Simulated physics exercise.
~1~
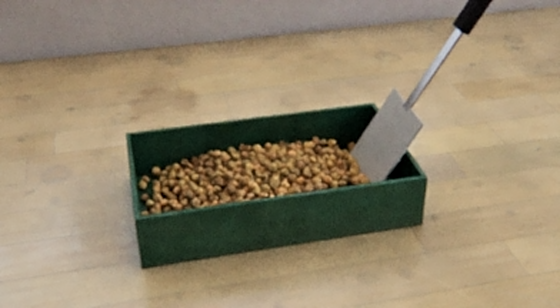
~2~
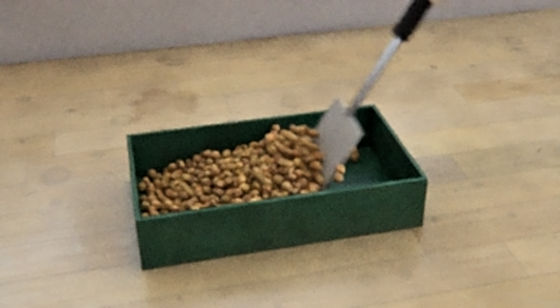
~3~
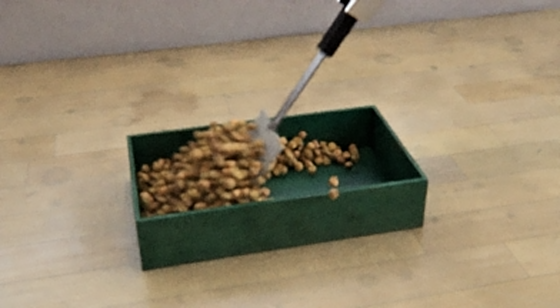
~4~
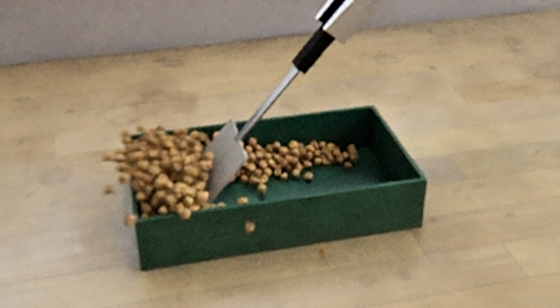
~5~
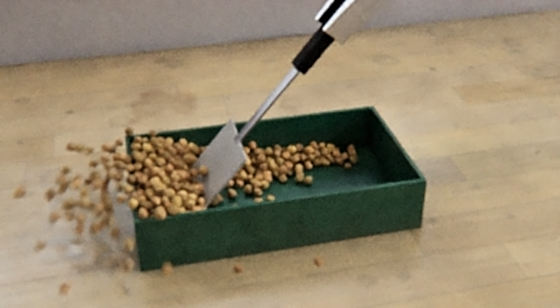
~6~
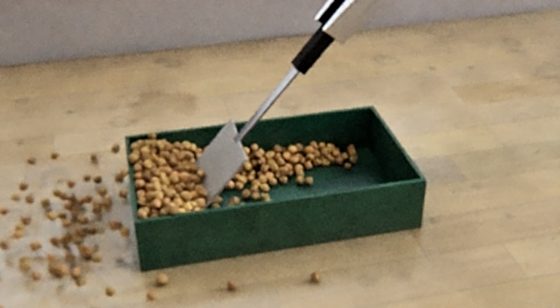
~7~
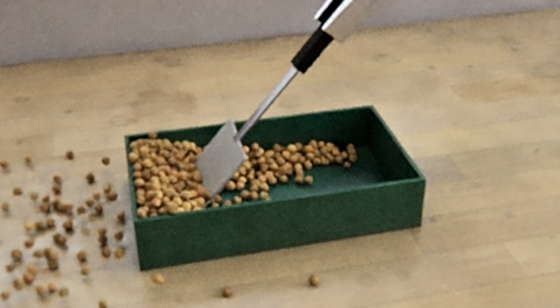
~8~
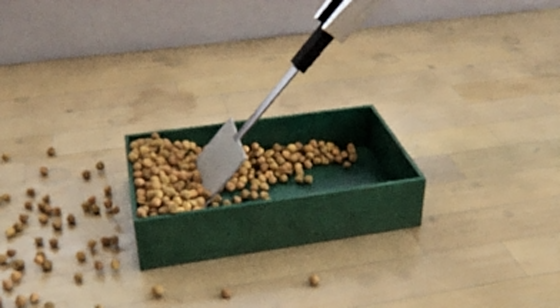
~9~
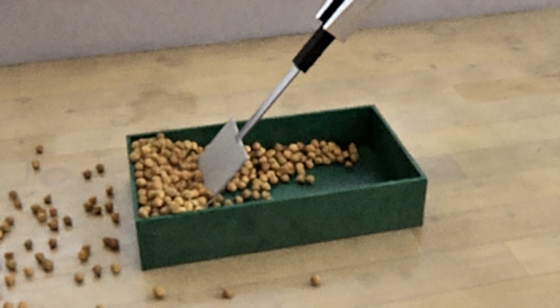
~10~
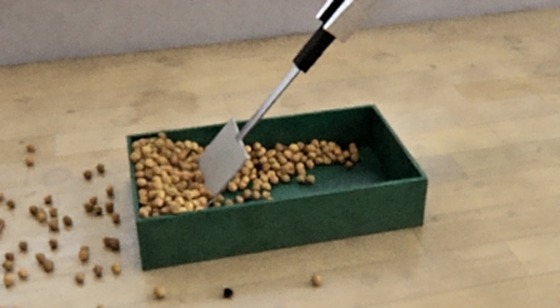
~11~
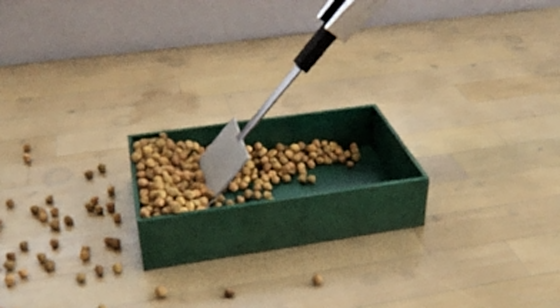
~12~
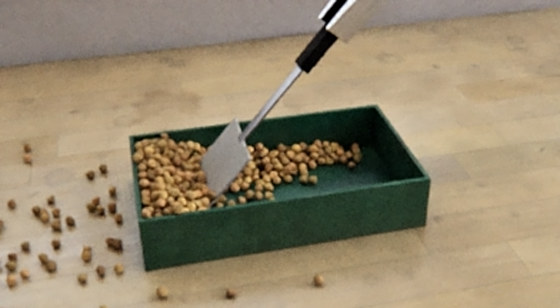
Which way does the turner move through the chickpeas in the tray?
The turner moves to the left, pushing chickpeas towards the left end of the tray before it stops.
Green tray of chickpeas on wooden boards, a metal turner pushing them left and stopping, some spilling out and lying scattered.
